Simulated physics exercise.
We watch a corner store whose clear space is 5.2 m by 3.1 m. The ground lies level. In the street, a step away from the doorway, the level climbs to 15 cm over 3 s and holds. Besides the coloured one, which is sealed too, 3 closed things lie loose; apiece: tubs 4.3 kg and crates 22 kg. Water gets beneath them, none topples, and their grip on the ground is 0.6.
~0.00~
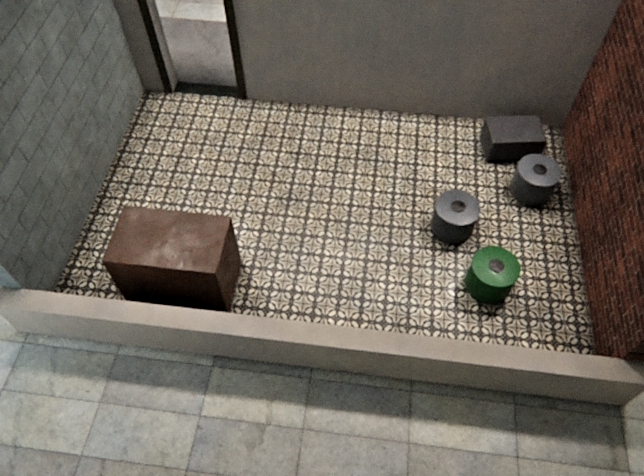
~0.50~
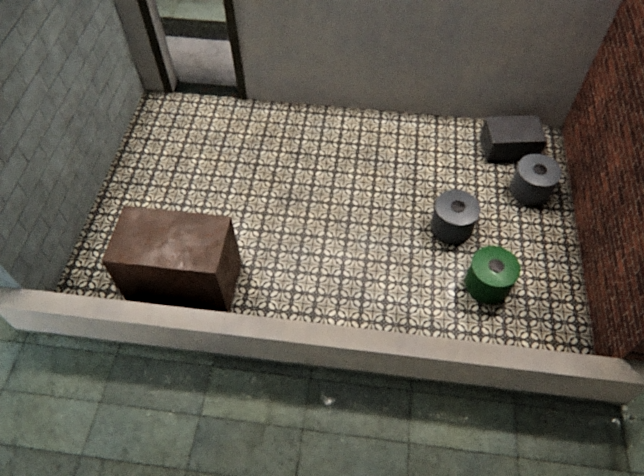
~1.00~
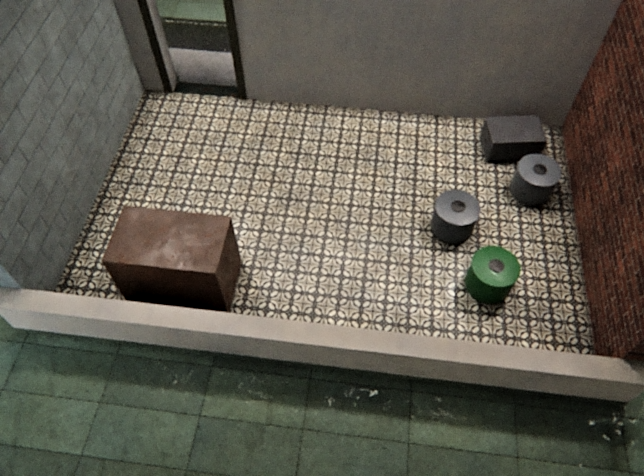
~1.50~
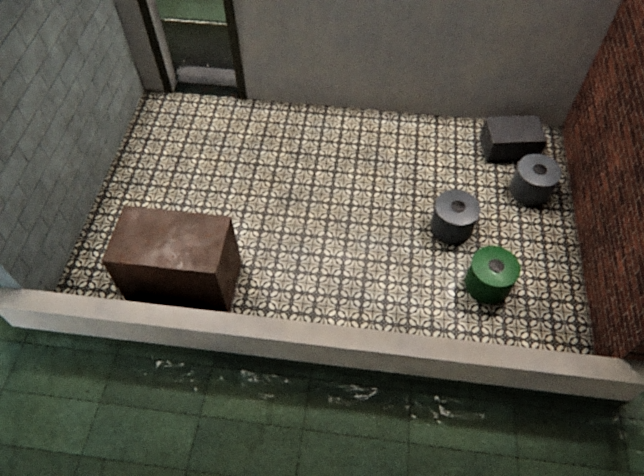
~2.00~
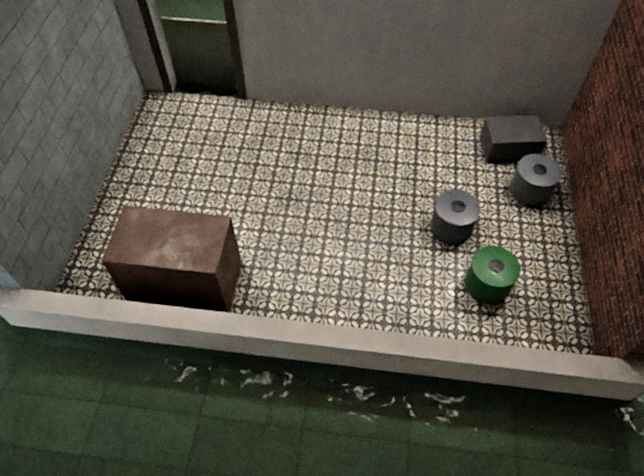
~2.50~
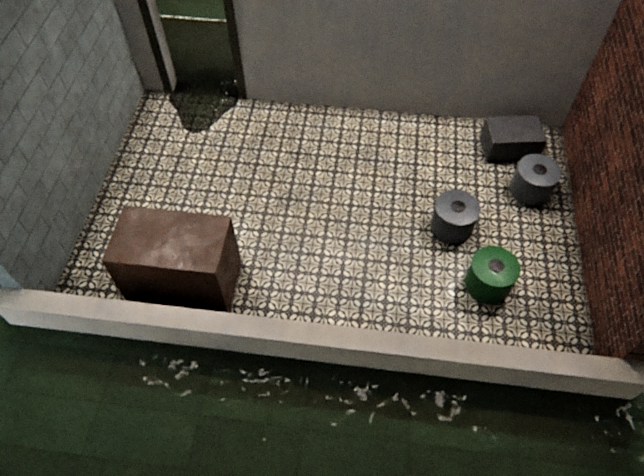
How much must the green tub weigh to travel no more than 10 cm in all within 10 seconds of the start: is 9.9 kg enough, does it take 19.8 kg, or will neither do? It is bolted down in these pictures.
For it, the smaller load will do.
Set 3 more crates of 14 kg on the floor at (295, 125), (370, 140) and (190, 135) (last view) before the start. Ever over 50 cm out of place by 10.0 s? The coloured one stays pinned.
In turn: Less, less, past it.
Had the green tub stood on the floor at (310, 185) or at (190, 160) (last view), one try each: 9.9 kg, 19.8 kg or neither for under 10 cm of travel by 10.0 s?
In turn: The smaller is enough; it takes the larger.
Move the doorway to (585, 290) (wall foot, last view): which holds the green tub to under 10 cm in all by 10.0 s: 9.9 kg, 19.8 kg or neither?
Then only the larger load is enough.
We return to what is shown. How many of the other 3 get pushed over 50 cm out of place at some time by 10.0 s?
I count 0.
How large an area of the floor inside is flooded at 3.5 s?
About 2.5 m2.
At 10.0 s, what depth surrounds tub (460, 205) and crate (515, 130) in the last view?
About 2 and 0 cm.
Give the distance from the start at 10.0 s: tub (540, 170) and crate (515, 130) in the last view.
In turn: 0 cm, 0 cm.
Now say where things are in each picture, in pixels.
The first picture shows the green tub at (496, 266) rests on the ground; 0.0 m2 under water; 0 of 4 have shifted.
The second picture shows the green tub at (496, 266), on the bottom; water covers 0.0 m2; 0 of 4 have shifted.
The third picture shows the green tub at (496, 266) rests on the ground; water covers 0.0 m2; 0 of 4 have shifted.
The fourth picture shows the green tub at (496, 266) rests on the ground; water covers 0.0 m2; 0 of 4 have shifted.
The fifth picture shows the green tub at (496, 266) rests on the ground; water covers 0.0 m2; 0 of 4 have shifted.
The sixth picture shows the green tub at (496, 266), on the bottom; water covers 0.3 m2; 0 of 4 have shifted.
After 3.5 s the green tub would be 0 cm from its start with 9.9 kg and 0 cm from its start with 19.8 kg; 0 cm of water round it then.
After 4.5 s the green tub would be 0 cm from its start with 9.9 kg and 0 cm from its start with 19.8 kg; 0 cm of water round it then.
After 7.0 s the green tub would be 0 cm from its start with 9.9 kg and 0 cm from its start with 19.8 kg; 0 cm of water round it then.
After 10.0 s the green tub would be 0 cm from its start with 9.9 kg and 0 cm from its start with 19.8 kg; 3 cm of water round it then.
